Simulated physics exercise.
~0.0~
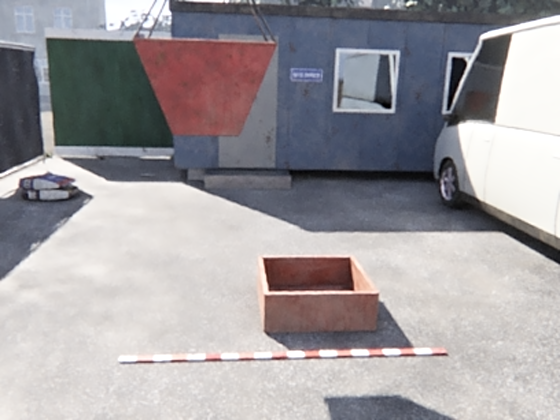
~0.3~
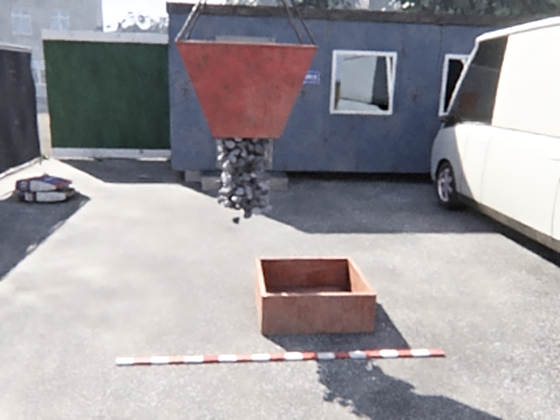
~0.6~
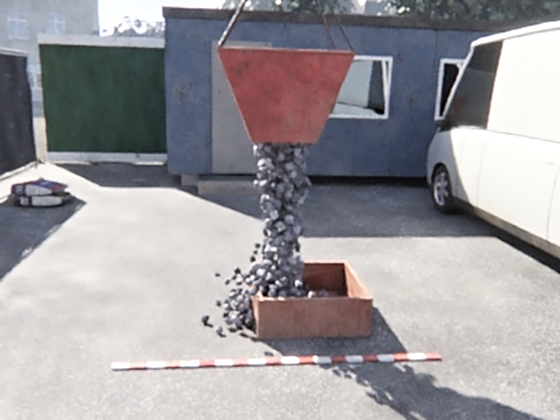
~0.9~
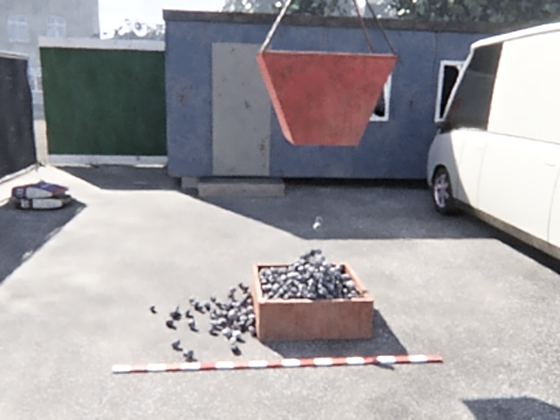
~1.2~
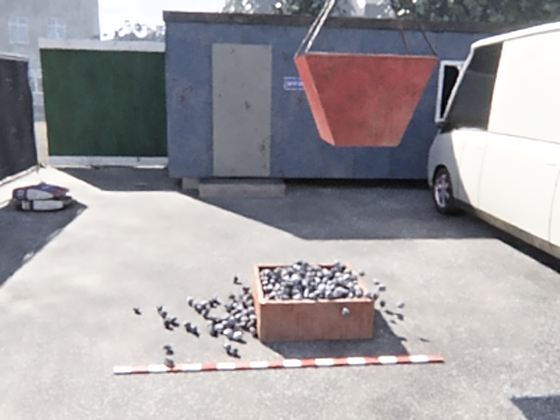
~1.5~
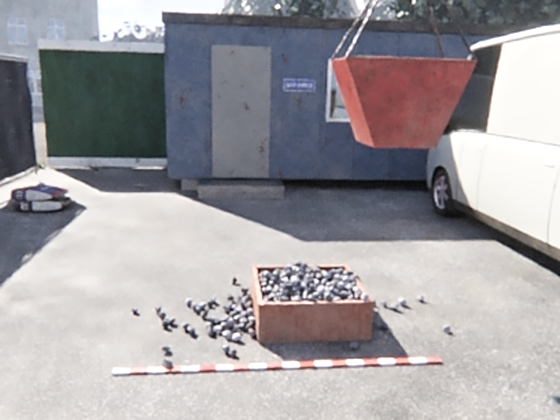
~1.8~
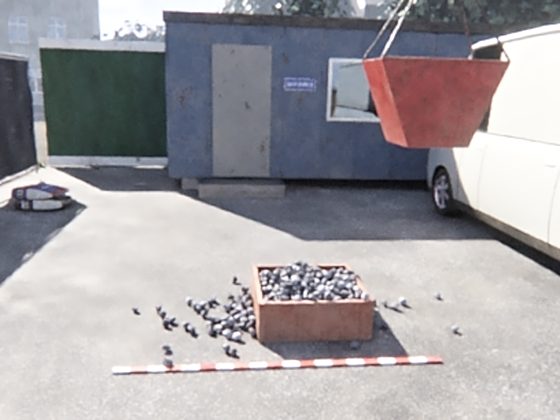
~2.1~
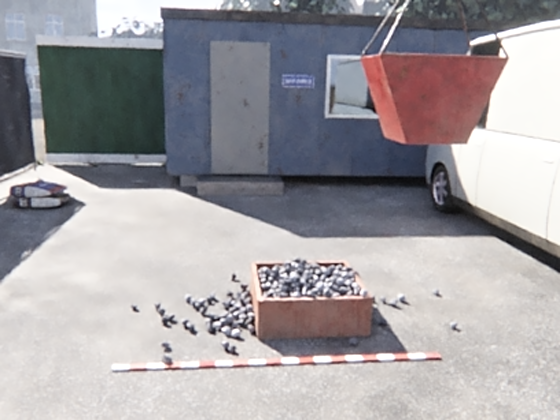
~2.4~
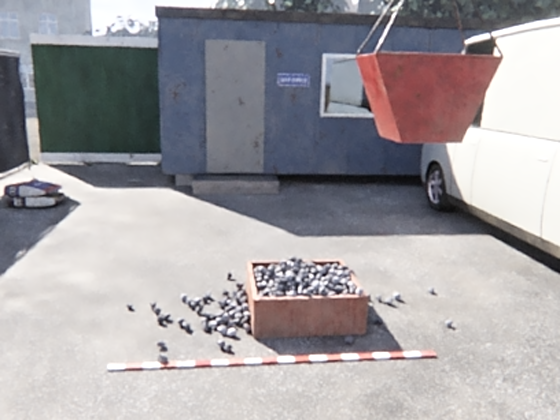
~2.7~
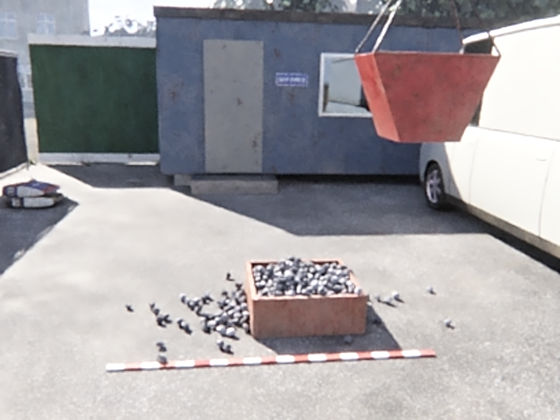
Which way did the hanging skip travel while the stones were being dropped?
The skip travelled to the right, ending up in front of the white van.
